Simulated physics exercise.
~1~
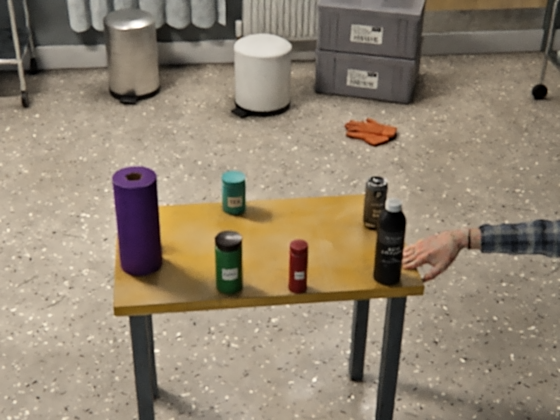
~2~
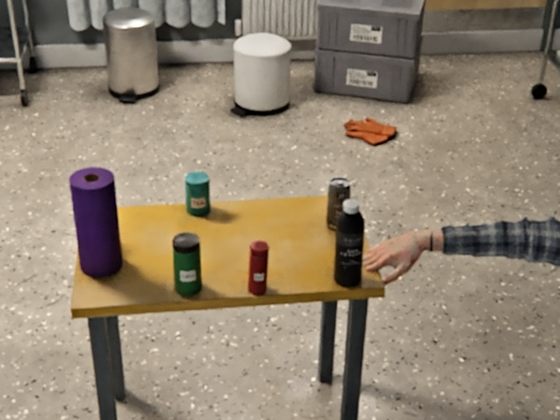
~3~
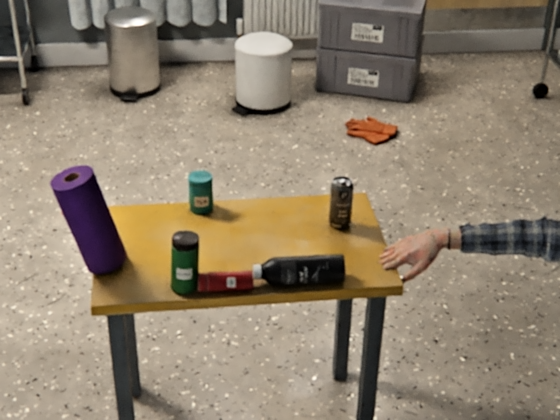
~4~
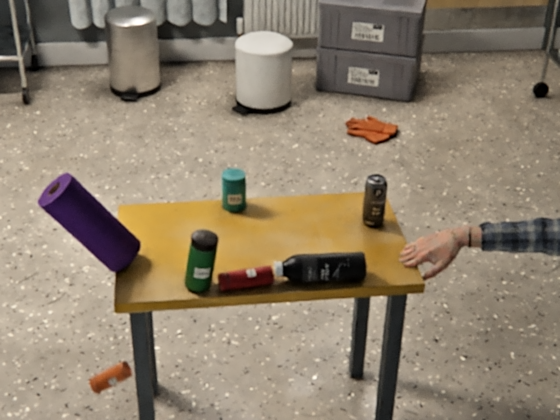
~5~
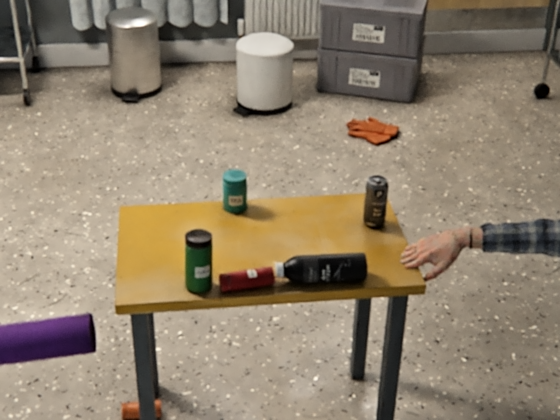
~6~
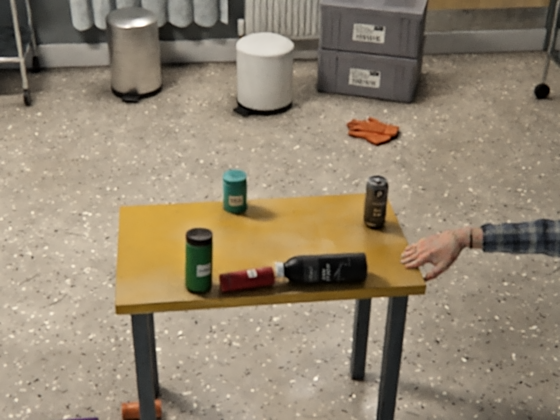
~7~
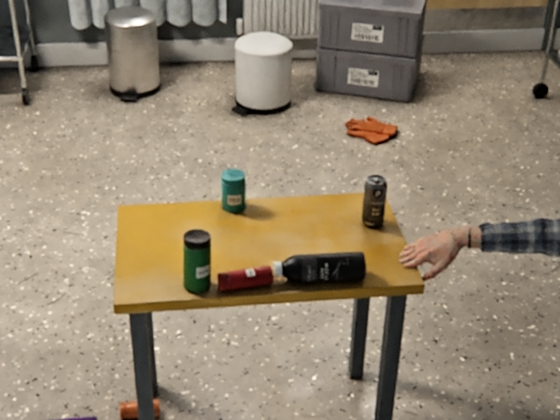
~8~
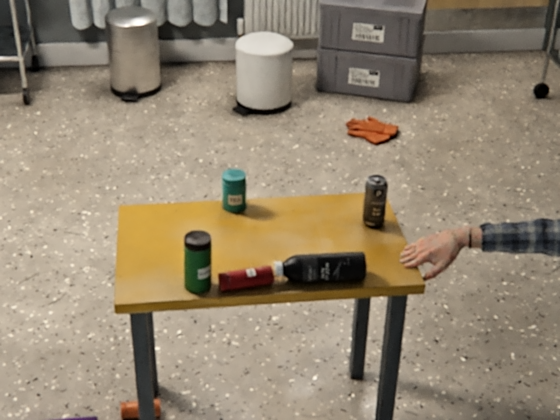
The clip opens on a small yellow-topped table holding a tall purple roll, a black bottle, a red shaker, a grey can and green and turquoise jars, with a hand at its right edge. The table slides left with everything in view still upright, then jerks back to the right. The black bottle and red shaker topple onto the tabletop while the purple roll tips left and drops off the edge. An orange shaker also falls to the floor, and the green jar rocks but settles upright. At the end, the bottle and red shaker lie flat while the jars and can stand.
